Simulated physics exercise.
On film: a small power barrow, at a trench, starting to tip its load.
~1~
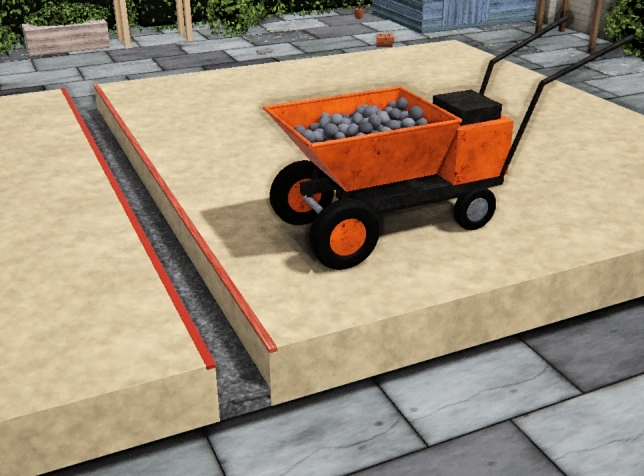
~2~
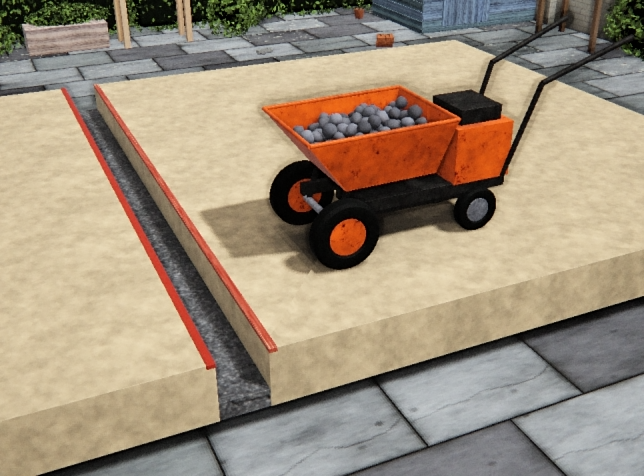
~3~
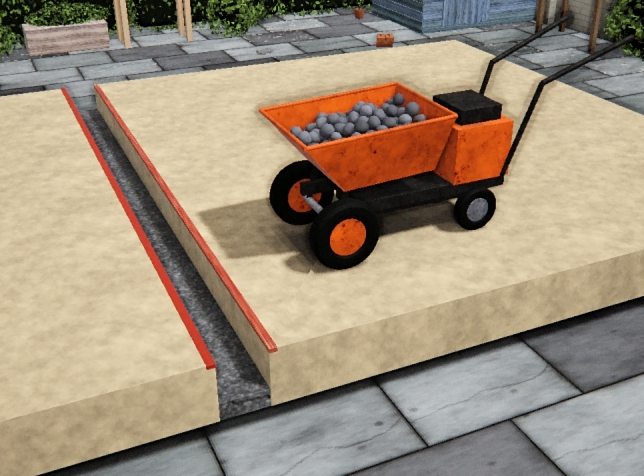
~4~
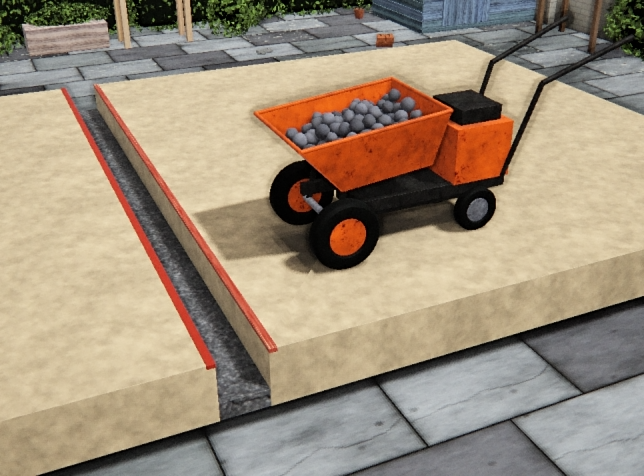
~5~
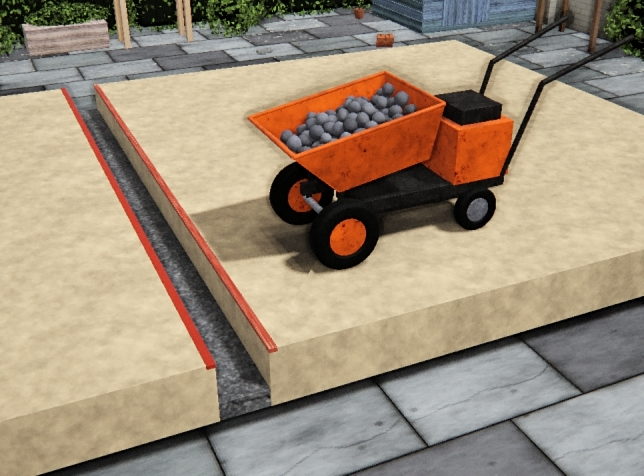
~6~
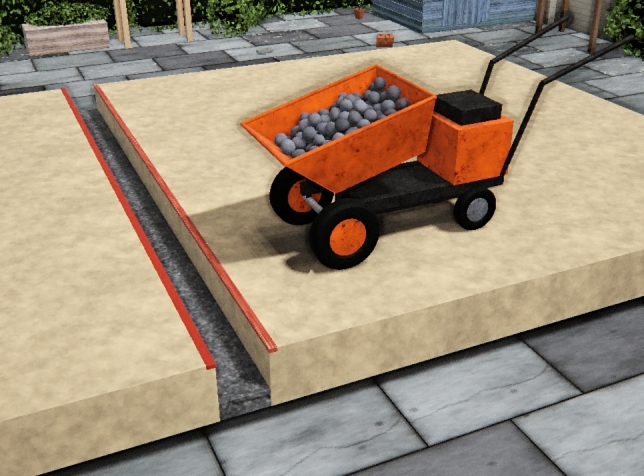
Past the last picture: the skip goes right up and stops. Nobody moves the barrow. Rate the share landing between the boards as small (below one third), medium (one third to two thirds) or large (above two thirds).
Large.
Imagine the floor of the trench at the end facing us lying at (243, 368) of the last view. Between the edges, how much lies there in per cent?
60 per cent, roughly.
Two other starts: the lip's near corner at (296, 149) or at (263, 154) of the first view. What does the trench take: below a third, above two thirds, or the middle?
Try 1, beyond two thirds; try 2, less than a third.
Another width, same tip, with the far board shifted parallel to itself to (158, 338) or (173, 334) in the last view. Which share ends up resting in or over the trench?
100 %, 100 %.
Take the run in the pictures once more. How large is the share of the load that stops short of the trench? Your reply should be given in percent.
I'd estimate about 5 per cent of the load.
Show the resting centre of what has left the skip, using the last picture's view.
Roughly at (194, 286), give or take.
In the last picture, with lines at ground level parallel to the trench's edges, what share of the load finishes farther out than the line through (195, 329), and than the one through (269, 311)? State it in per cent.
Around 0 per cent for the first, around 100 per cent for the second.
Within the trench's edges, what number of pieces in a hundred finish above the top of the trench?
About 15 %.
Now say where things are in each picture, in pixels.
Lip of the skip (311, 146), level; top of the load (367, 125), round cobbles; first edge of the trench (251, 315); far edge (192, 329), the trench under half as wide as the skip, and about as deep as wide, in the first picture.
Lip of the skip (310, 147), level; top of the load (366, 124), in the second picture.
Lip of the skip (306, 149), tipped barely; top of the load (363, 123), in the third picture.
Lip of the skip (301, 153), tipped a little; top of the load (374, 114), in the fourth picture.
Lip of the skip (294, 158), tipped a little; top of the load (367, 111), in the fifth picture.
Lip of the skip (286, 165), tipped clearly; top of the load (366, 111); first edge of the trench (251, 315); far edge (192, 329), in the sixth picture.
Just after the last frame, skip tipped steeply; every one in the skip.
A moment on, skip tipped steeply; the larger part in the skip; just a few short of the trench; about a tenth in or heaped over the trench; just a few falling.
Further on, skip tipped right over; roughly a quarter in the skip; just a few short of the trench; the larger part in or heaped over the trench; just a few beyond it.
When it is over, skip tipped right over; about a tenth short of the trench; the larger part in or heaped over the trench; about a tenth beyond it.
